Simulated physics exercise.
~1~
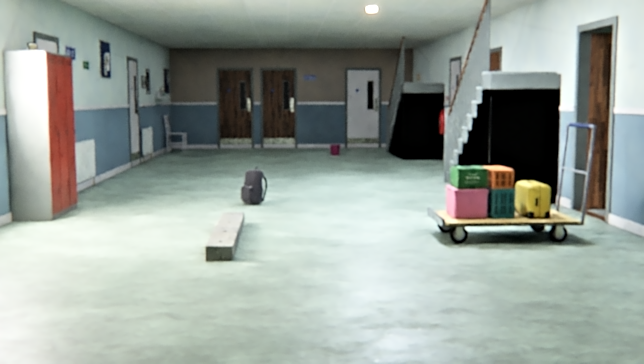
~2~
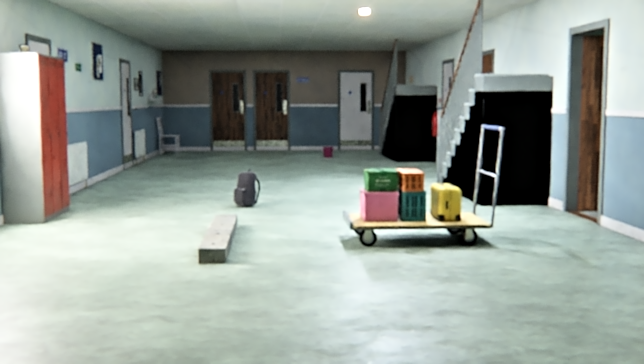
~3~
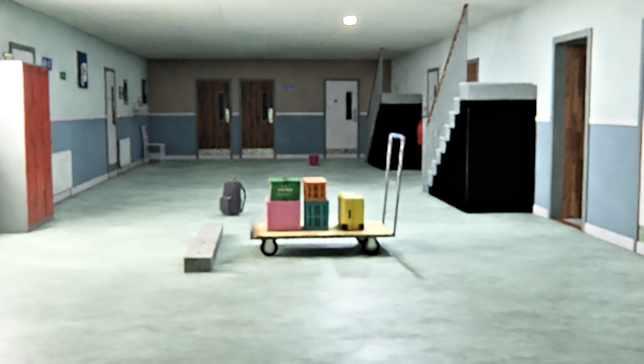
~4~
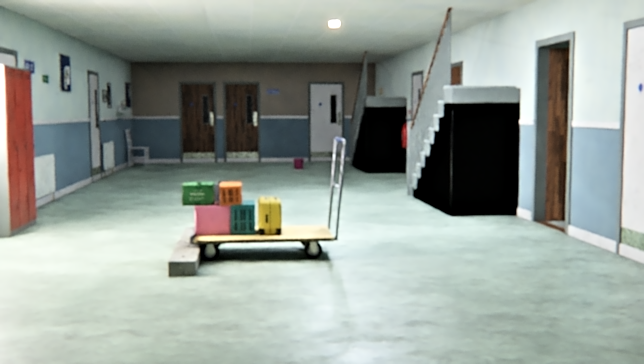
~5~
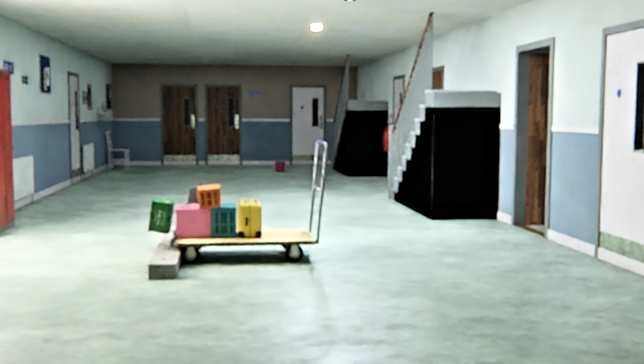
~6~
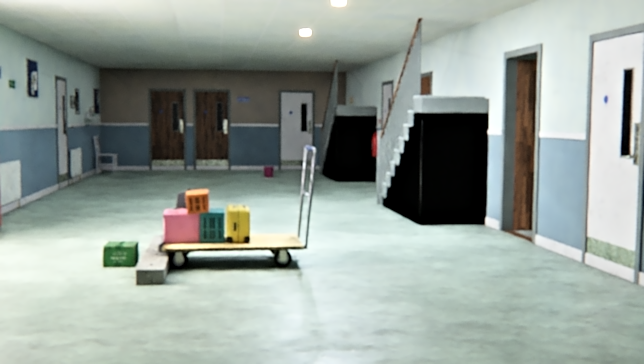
A loaded cart rolls left into a kerb and stops, tipping a green crate onto the floor.
